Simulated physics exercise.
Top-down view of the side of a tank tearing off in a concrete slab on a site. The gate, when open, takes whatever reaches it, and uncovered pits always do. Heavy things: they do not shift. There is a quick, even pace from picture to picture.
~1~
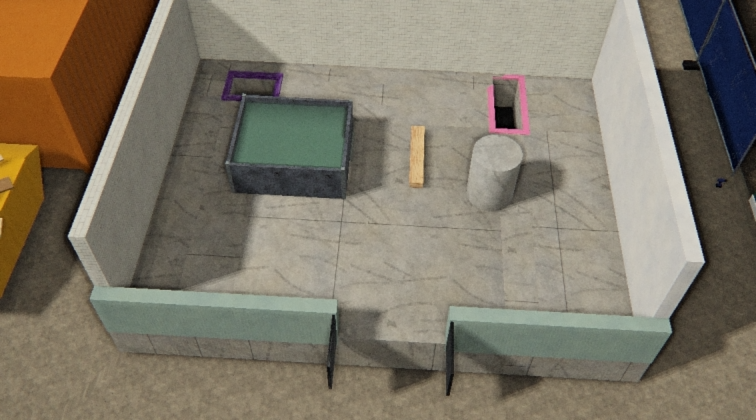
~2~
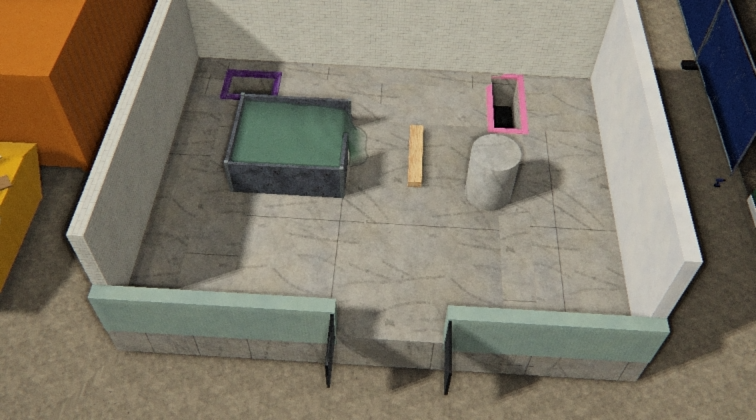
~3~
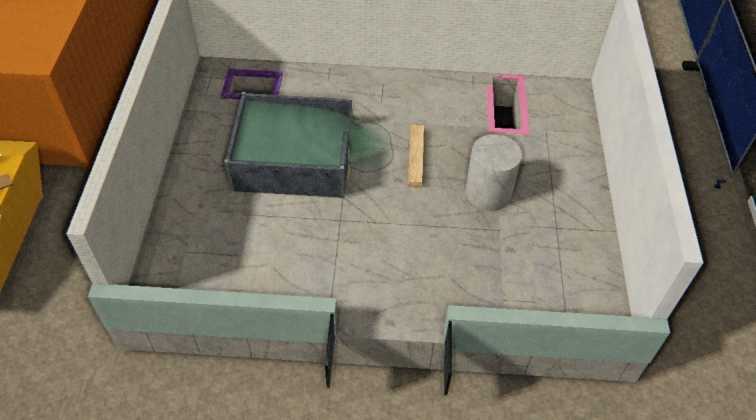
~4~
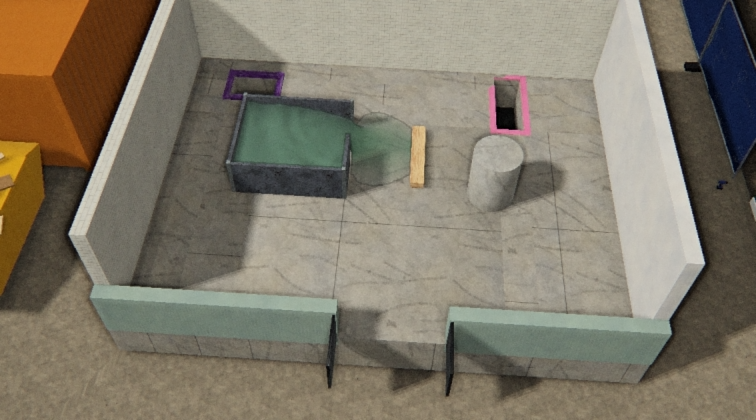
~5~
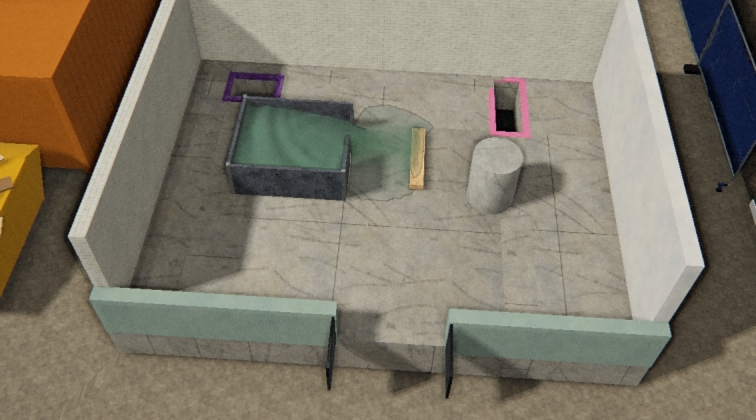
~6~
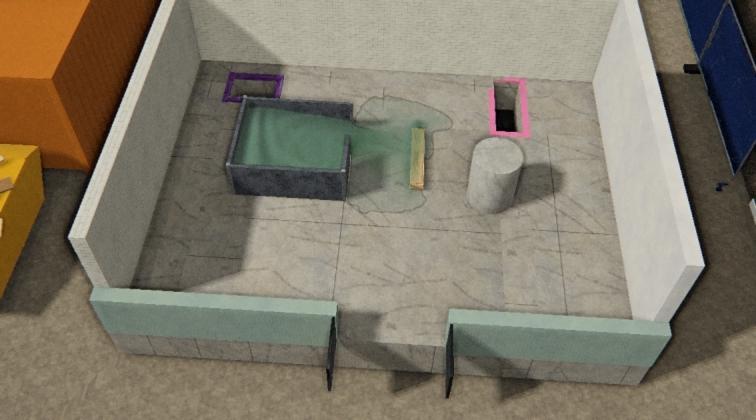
At first, still green water fills a dark tank on a walled concrete slab. Water then pours through the tank's right side and spreads rightward across the floor to a wooden beam. It then fans out around both ends of the beam, reaching furthest past its far end.
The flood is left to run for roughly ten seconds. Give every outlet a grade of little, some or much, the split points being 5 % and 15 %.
Grades: Gate - some; pink pit - much; purple pit - little.
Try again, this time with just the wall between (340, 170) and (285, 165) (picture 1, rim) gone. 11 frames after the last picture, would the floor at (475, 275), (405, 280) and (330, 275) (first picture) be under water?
Going point by point: Waterlogged, waterlogged, waterlogged.
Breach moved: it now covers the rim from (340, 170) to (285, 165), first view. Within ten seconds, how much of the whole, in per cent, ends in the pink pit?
Pink 0 %.
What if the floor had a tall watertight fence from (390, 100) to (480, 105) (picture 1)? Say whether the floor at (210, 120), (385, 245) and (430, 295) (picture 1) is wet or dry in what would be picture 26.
Same order as asked - unsoaked, soaked, soaked.
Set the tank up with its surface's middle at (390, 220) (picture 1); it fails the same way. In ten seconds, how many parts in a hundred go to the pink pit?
I'd put the pink pit at 20 per cent of the whole.
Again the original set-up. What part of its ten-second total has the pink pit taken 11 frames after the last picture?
I'd put it at 20 percent.
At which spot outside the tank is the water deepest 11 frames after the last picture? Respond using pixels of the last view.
Somewhere around pixel (411, 148).
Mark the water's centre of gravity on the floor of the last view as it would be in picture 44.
Roughly (393, 172).
A moment on, water covers 20 % of the floor; the gate 0 %, the pink pit 0 %, the purple pit 0 %.
Next, water covers 35 % of the floor; the gate 0 %, the pink pit 6 %, the purple pit 0 %.
Then, water covers 45 % of the floor; the gate 1 %, the pink pit 15 %, the purple pit 0 %.
Later, water covers 60 % of the floor; the gate 5 %, the pink pit 25 %, the purple pit 0 %.
In the end, water covers 65 % of the floor; the gate 9 %, the pink pit 35 %, the purple pit 0 %.
